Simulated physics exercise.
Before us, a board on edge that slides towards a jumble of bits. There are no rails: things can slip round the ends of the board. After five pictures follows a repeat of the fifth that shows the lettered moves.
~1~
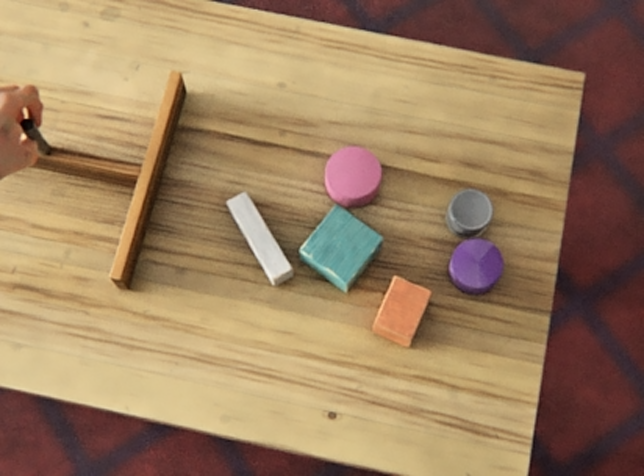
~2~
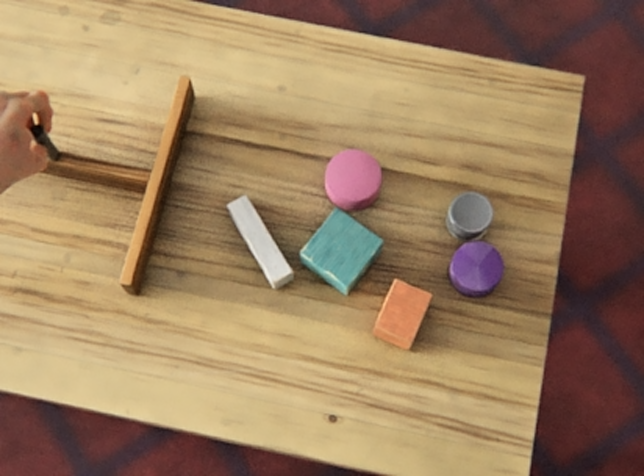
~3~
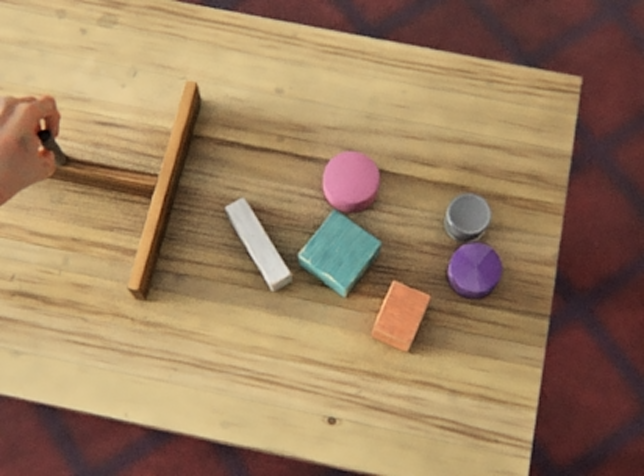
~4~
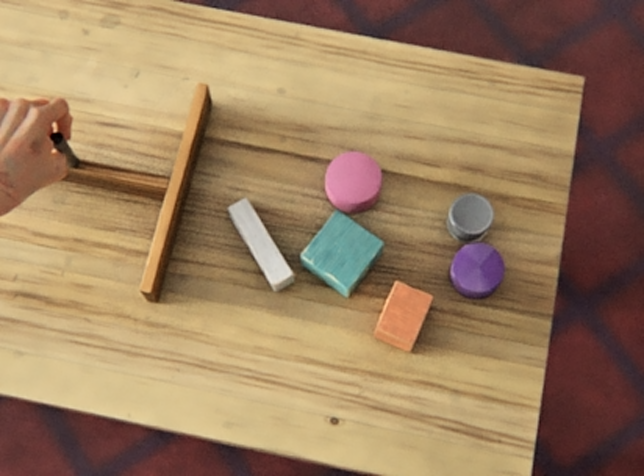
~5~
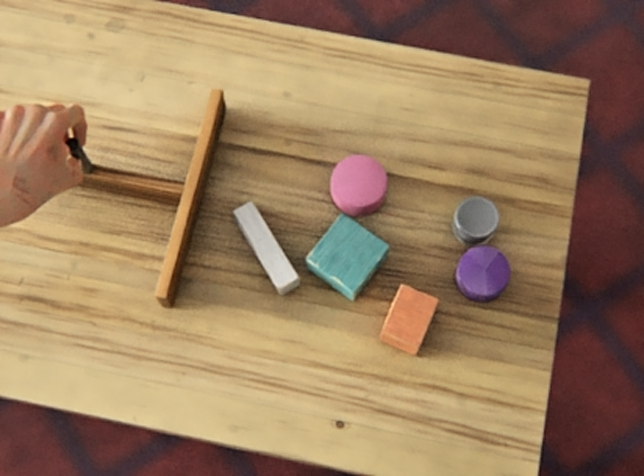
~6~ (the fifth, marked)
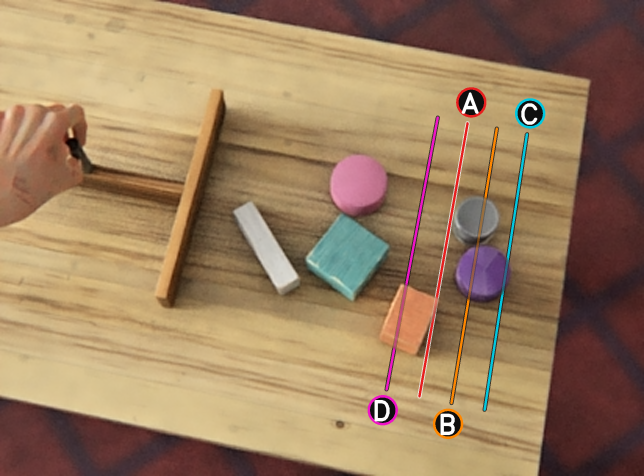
A hand slides a wooden board slowly rightward across a table, nearing six untouched small objects.
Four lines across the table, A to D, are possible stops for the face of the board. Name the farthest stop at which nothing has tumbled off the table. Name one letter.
At A, and not beyond.
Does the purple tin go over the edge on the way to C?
Yes.
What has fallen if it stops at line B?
It is the purple tin.
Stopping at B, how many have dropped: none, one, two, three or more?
One.
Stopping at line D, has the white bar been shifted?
Yes.
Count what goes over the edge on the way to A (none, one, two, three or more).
By then, none.
On the marked copy, A at (445, 253); B at (475, 259); C at (507, 265); D at (413, 247).
Following A. Soon after the start, board (281, 206); white bar (293, 256); purple tin (482, 274).
Later, board (373, 225); orange block (427, 331); turquoise block (424, 270).
In the end, board (444, 238); purple tin (551, 288); grey tin (521, 239); nothing has fallen.
As for the rest, B drops the purple tin; C drops the grey tin and purple tin; D is safe but short.
